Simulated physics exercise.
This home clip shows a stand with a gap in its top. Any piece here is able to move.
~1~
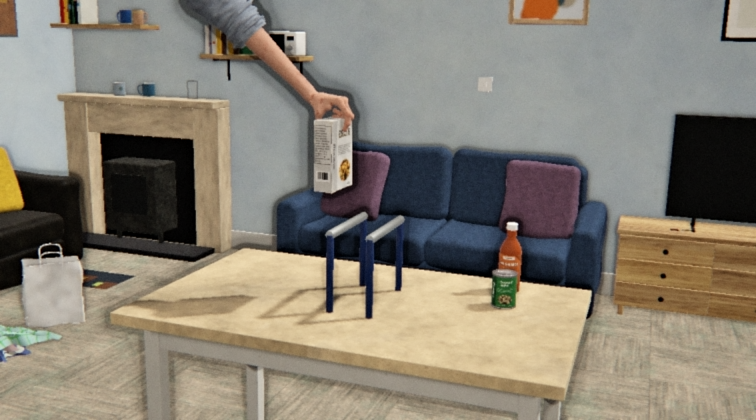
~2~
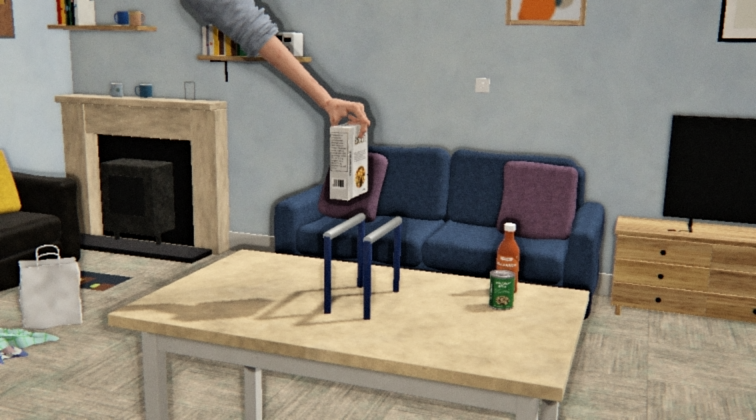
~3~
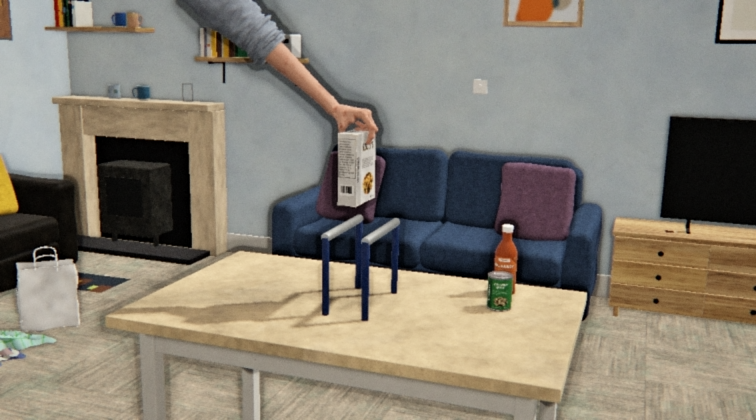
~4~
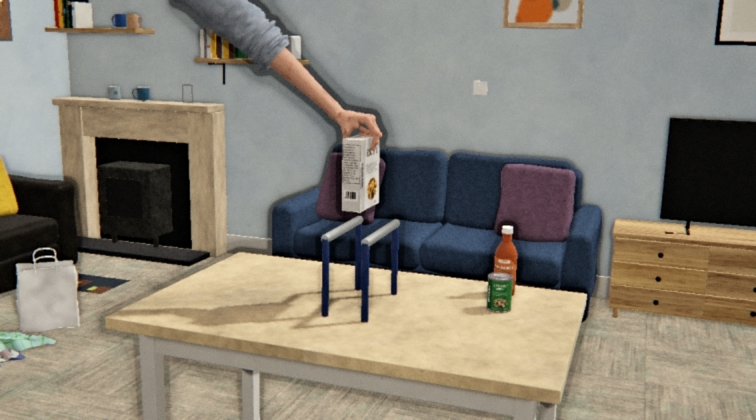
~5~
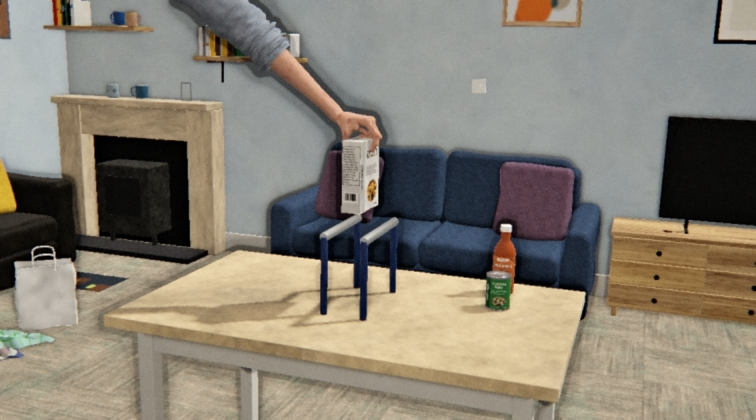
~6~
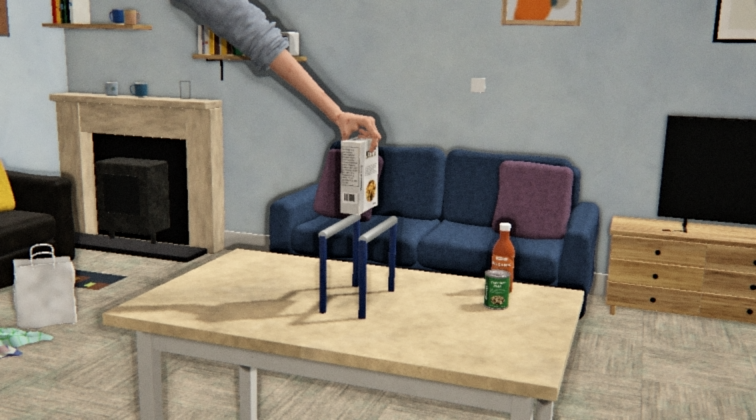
In a living room, a hand held a white packet above a small blue-legged stand on a table, moved it slightly right and down, then kept it still over the gap in the top.
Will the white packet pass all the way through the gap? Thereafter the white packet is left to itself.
Yes.
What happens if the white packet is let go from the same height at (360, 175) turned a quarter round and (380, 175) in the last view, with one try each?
On the first go it gets jammed, and on the second it slips past.
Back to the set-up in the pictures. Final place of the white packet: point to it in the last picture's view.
Close to (358, 268) in the last picture.
Then, 0.32 s past the last view, white packet displaced well along near (358, 257).
Then, 0.66 s past the last view, white packet displaced well along near (358, 268).
Finally, moved from the start, white packet; the other 2 still in place. Final places as the last picture's camera would see them, white packet near (358, 268). The packet reaches the table.
